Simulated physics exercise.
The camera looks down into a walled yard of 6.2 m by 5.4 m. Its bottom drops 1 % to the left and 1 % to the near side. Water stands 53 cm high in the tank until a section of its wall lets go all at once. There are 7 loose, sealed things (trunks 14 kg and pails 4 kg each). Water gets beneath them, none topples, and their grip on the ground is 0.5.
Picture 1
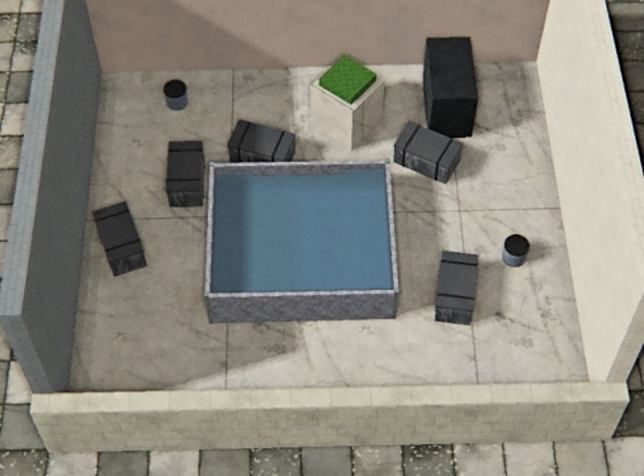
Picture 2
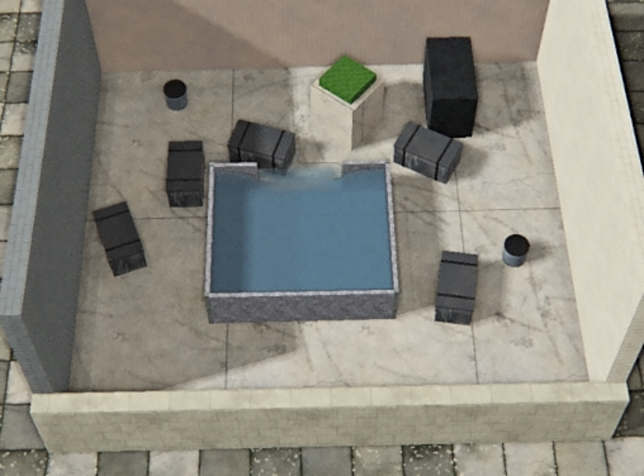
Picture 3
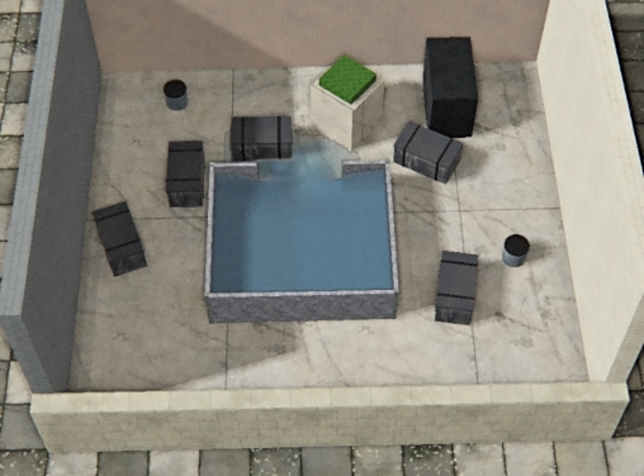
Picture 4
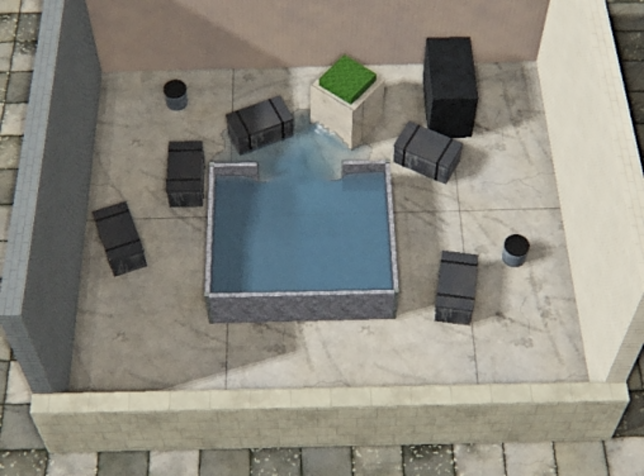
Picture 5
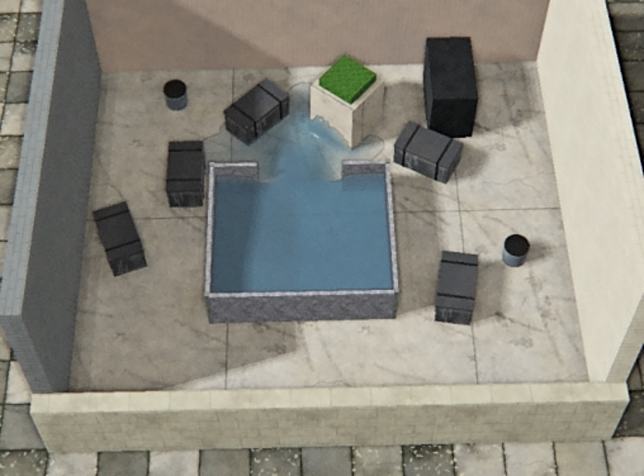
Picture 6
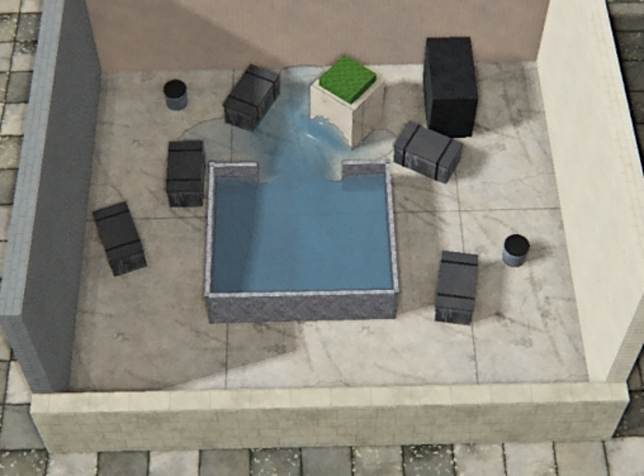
Water pouring through a gap in a square pool's back wall, spreading around a grass-topped block and pushing one dark trunk backward.
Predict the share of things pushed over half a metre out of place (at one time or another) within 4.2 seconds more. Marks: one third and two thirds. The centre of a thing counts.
It is between one and two thirds.
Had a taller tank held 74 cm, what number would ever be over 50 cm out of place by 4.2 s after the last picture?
In that case 5 of them.
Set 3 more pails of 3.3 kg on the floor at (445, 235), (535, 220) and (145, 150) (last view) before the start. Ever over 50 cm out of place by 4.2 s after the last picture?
In turn: Short of it, more, past it.
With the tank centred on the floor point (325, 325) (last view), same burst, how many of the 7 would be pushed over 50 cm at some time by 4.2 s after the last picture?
Then 5.
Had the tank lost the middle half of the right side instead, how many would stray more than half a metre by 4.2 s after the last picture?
In that case 2 of them.
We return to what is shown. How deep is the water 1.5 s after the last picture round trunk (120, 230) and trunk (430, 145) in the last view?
About 0 and 3 cm.
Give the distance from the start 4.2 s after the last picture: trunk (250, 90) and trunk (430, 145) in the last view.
In that order: 150 cm, 100 cm.
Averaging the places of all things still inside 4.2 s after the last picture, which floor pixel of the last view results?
Around (299, 273).
Then, 0.4 s after the last picture 1 of 7 are over 50 cm from their spots; 0 afloat.
Then, 1.5 s after the last picture 2 of 7 are over 50 cm from their spots; 1 afloat.
Then, 2.8 s after the last picture 3 of 7 are over 50 cm from their spots; 1 afloat.
Then, 4.2 s after the last picture 4 of 7 are over 50 cm from their spots, and 4 have been at some point; 3 afloat.
